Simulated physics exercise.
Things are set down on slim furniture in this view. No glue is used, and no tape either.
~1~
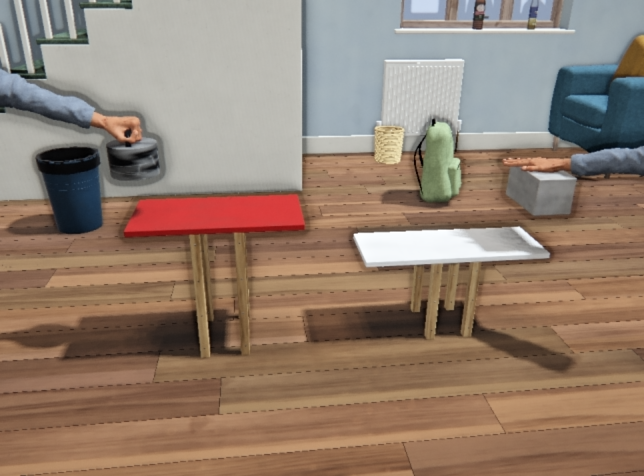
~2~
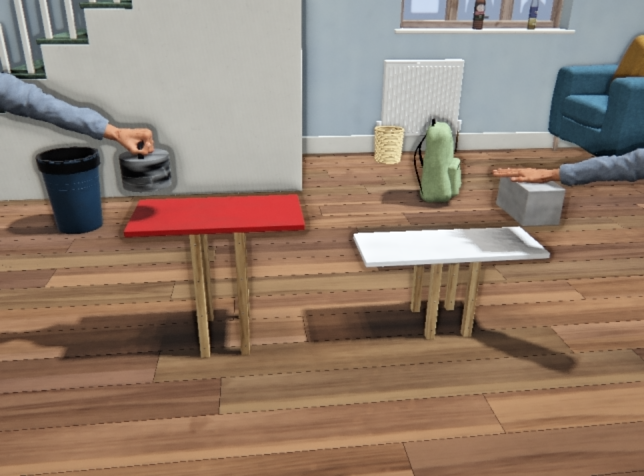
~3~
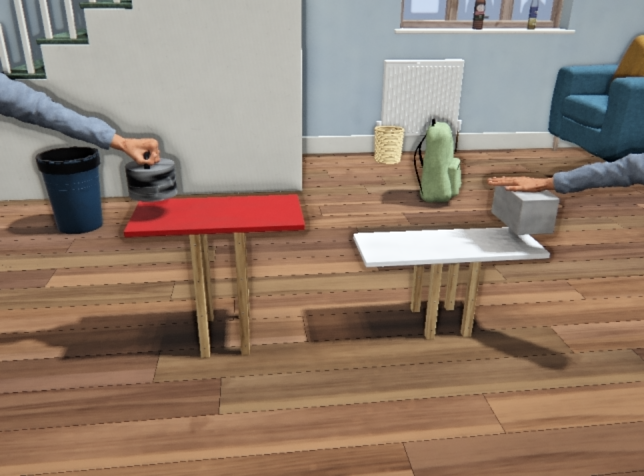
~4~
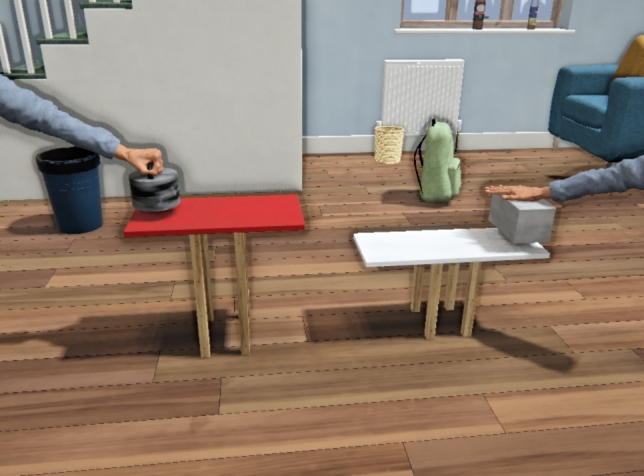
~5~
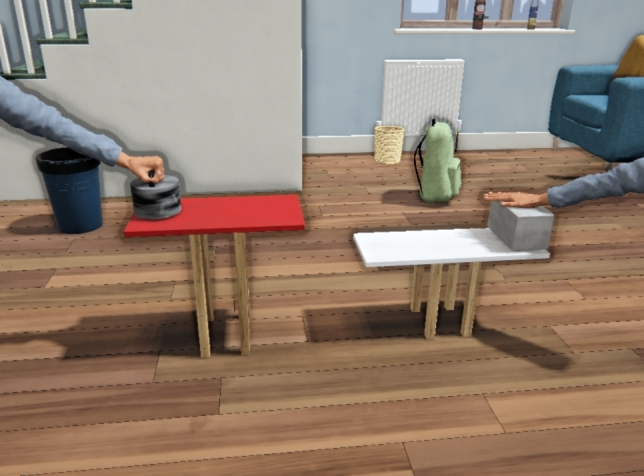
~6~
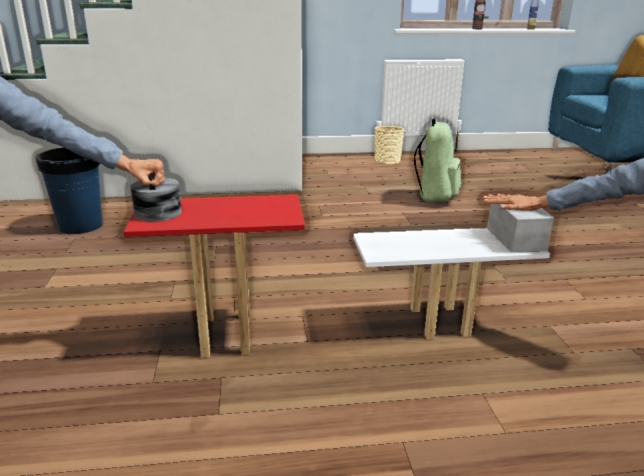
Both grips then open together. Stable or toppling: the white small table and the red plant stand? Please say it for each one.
Verdict: White small table toppling, red plant stand toppling.
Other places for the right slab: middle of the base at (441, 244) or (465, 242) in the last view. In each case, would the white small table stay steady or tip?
Remains upright, then remains upright.
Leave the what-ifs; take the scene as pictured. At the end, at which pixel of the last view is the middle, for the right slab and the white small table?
The right slab at (623, 297), the white small table at (536, 256).
Then, 0.52 s on from there, white small table turned 42° from its first pose near (510, 250); red plant stand turned 18° from its first pose near (171, 216).
In the end, the white small table overbalances, near (536, 256); the red plant stand overbalances, near (82, 280).
